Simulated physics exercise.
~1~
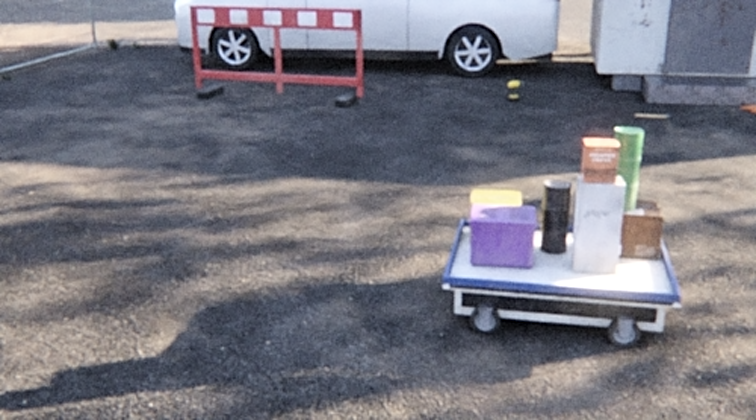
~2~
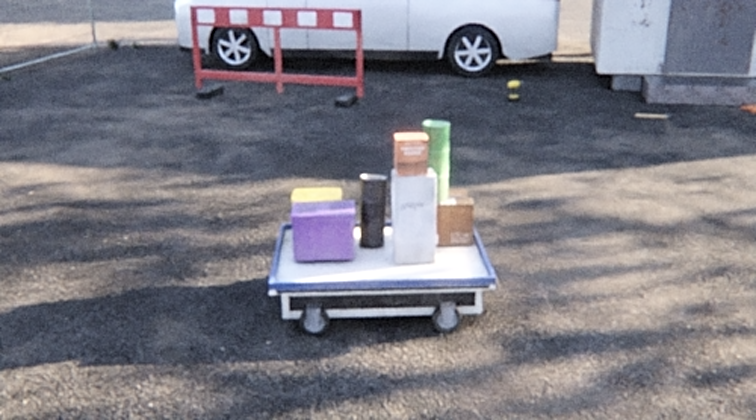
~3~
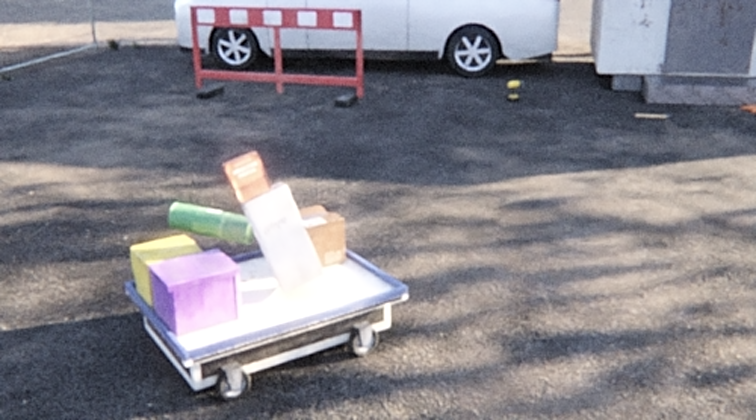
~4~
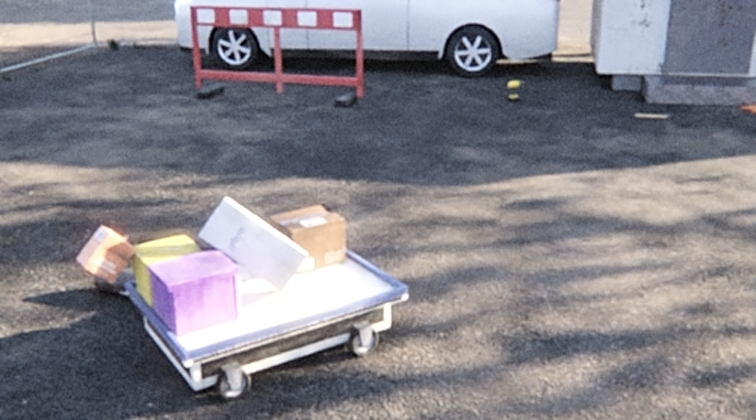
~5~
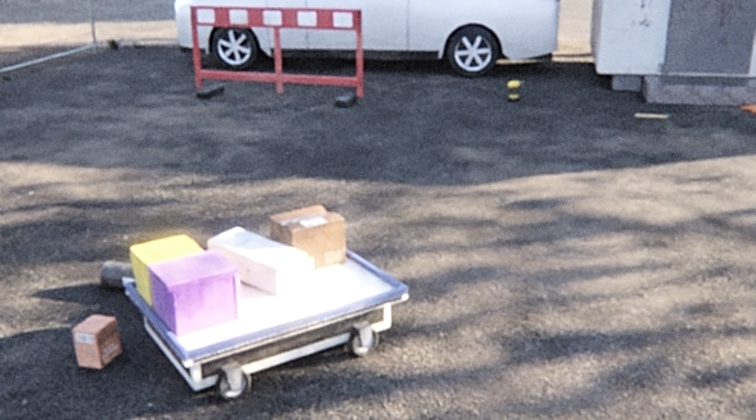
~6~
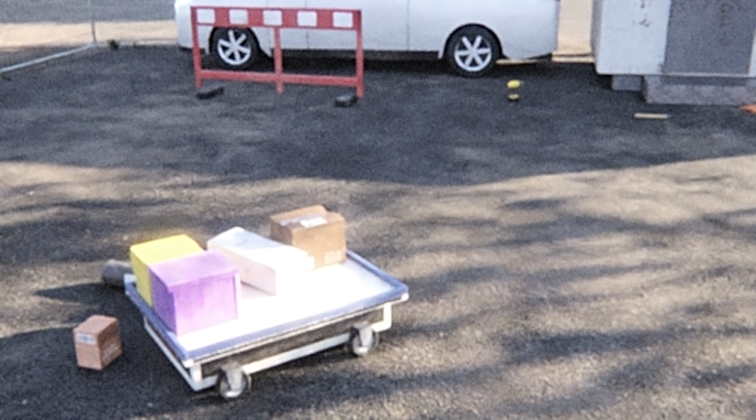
The clip opens with a flat cart carrying upright boxes, canisters, a yellow parcel and a purple tote across a sunlit paved yard, with a parked white vehicle and a red barrier behind. It rolls left, then swings round at an angle and halts as its tall load topples leftward. The green canister tips onto its side and the white box leans with the orange box, which tumbles off the cart's left end. The white box settles flat on the deck beside the yellow, brown and purple items, while the orange box and both canisters end up off the cart.
